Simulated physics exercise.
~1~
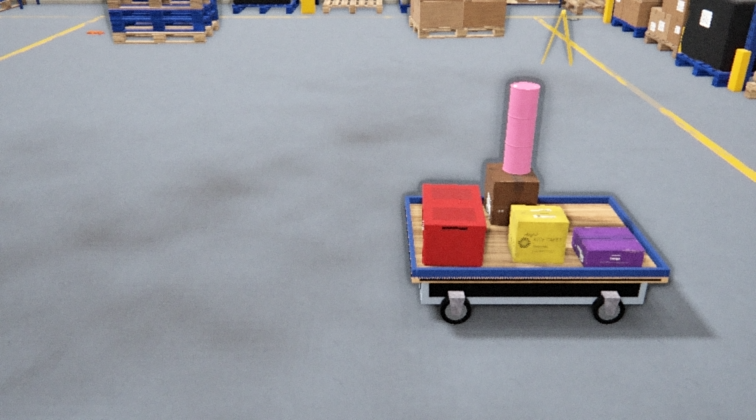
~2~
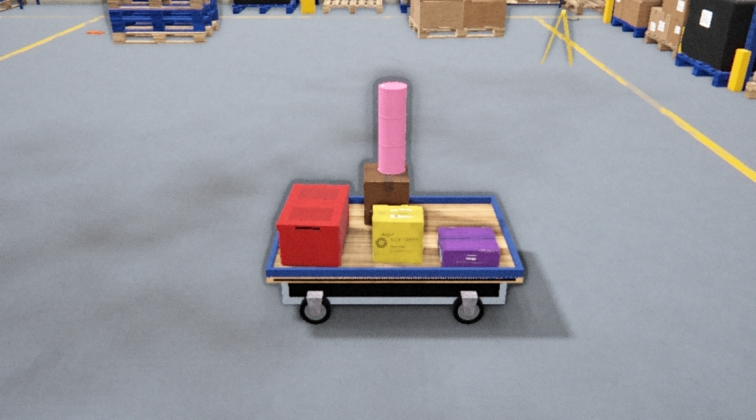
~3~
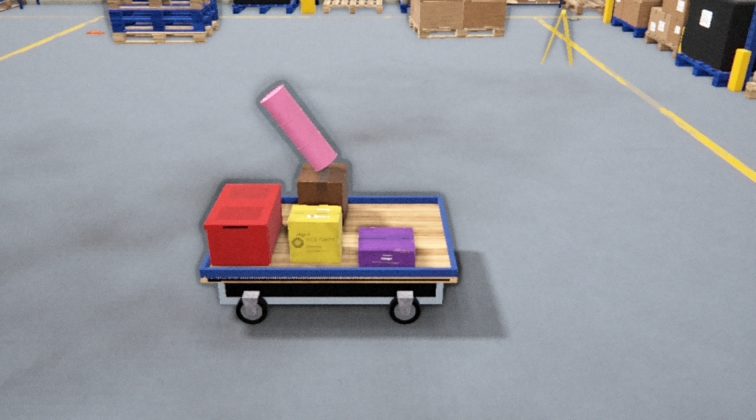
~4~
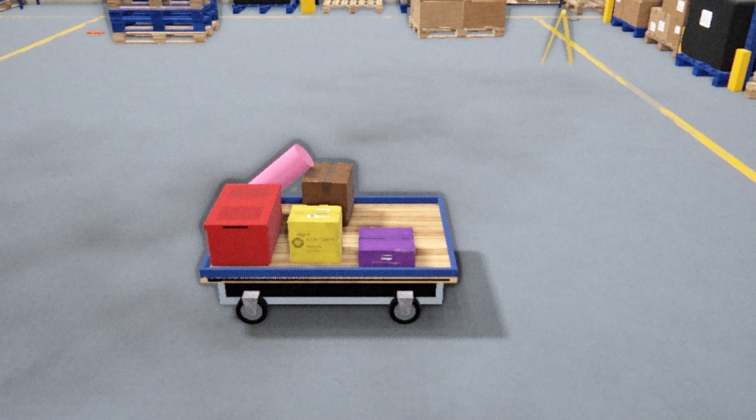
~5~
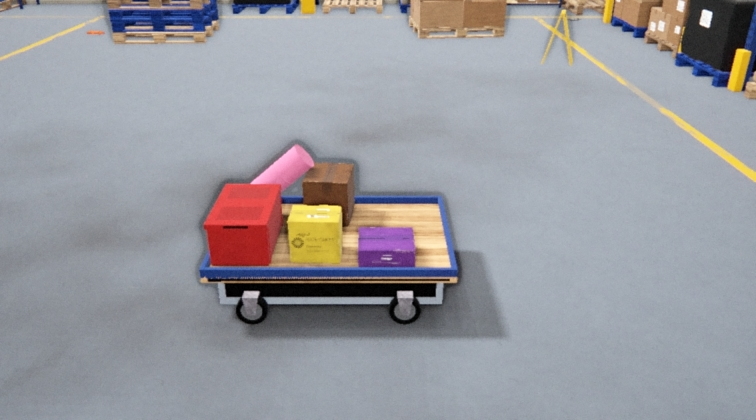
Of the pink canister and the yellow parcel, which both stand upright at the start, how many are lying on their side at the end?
One of them is, the pink canister, which topples to the left as the yellow parcel stays upright.
Flat cart rolling left across a warehouse floor and stopping, its pink canister toppling left to rest slanted behind the red tote.
